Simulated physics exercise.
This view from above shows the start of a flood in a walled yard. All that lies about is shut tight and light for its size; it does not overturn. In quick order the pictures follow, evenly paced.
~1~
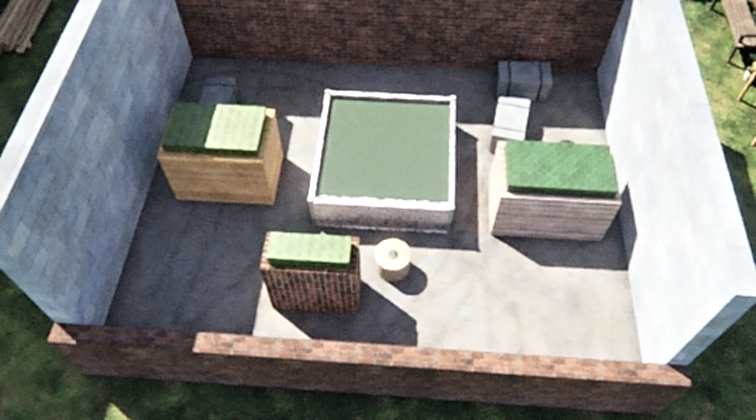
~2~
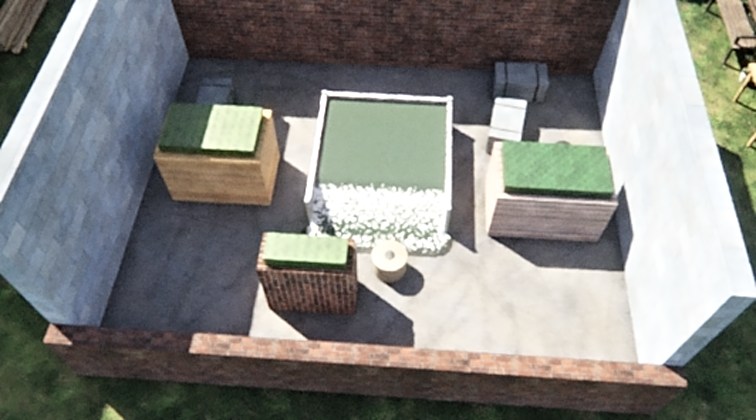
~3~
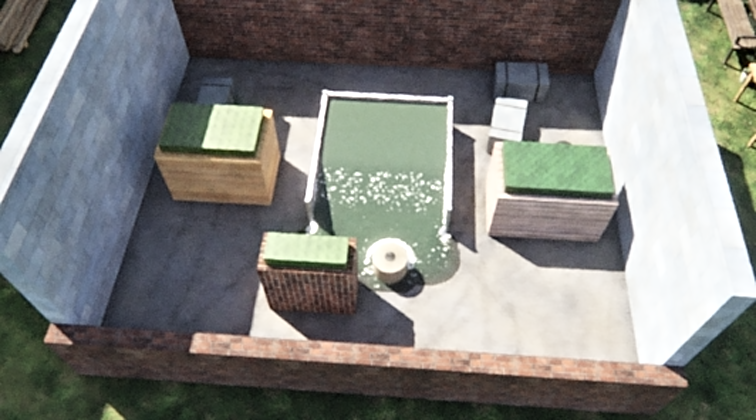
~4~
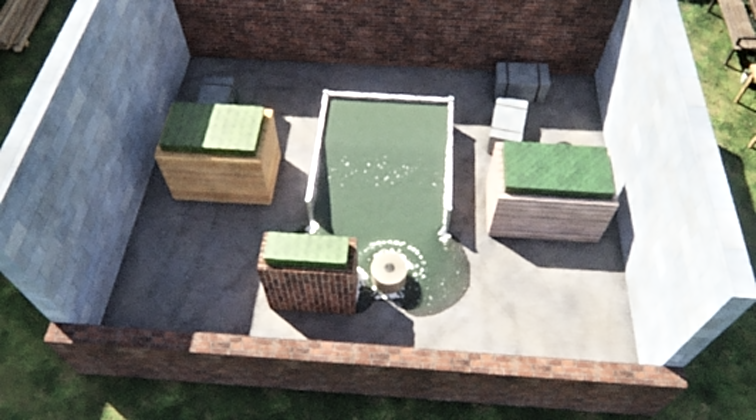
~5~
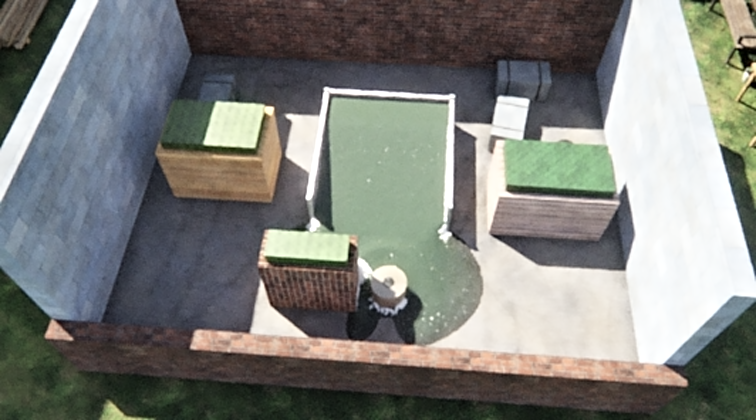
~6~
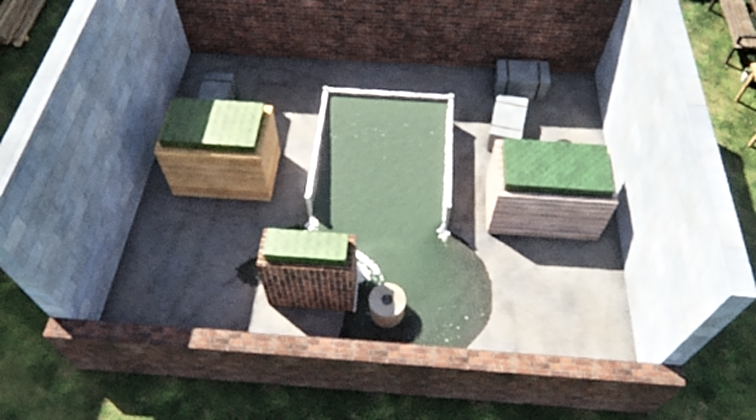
Green water pours from the central tank across the yard, and a pale round tub shifts slightly.
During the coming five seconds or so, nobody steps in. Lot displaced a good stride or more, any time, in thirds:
I expect the share pushed well aside to be below one third.
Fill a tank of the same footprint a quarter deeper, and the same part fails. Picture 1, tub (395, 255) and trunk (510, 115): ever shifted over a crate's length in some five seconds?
Lab note, in order: Reached that mark / stayed below that mark.
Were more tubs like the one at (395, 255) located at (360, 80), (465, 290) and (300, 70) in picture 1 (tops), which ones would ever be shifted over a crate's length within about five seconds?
One after the other: No, pushed that far, no.
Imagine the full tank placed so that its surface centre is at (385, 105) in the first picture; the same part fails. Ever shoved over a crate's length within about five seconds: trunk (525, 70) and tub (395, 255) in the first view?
Fell short, travelled that far.
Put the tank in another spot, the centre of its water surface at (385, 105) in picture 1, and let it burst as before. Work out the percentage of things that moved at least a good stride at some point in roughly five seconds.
I'd put it at around 20 per cent.
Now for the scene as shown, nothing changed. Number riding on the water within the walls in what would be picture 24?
The total here is 1.
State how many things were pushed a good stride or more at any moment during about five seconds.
That adds up to 1.
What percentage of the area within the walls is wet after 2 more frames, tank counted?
Near 25 %.
A moment on, 1 of 5 are well off their spots; 1 afloat.
Next, 1 of 5 are well off their spots; 1 afloat.
Later, 1 of 5 are well off their spots; 1 afloat.
In the end, 1 of 5 are well off their spots, and 1 have been at some point; 0 afloat.
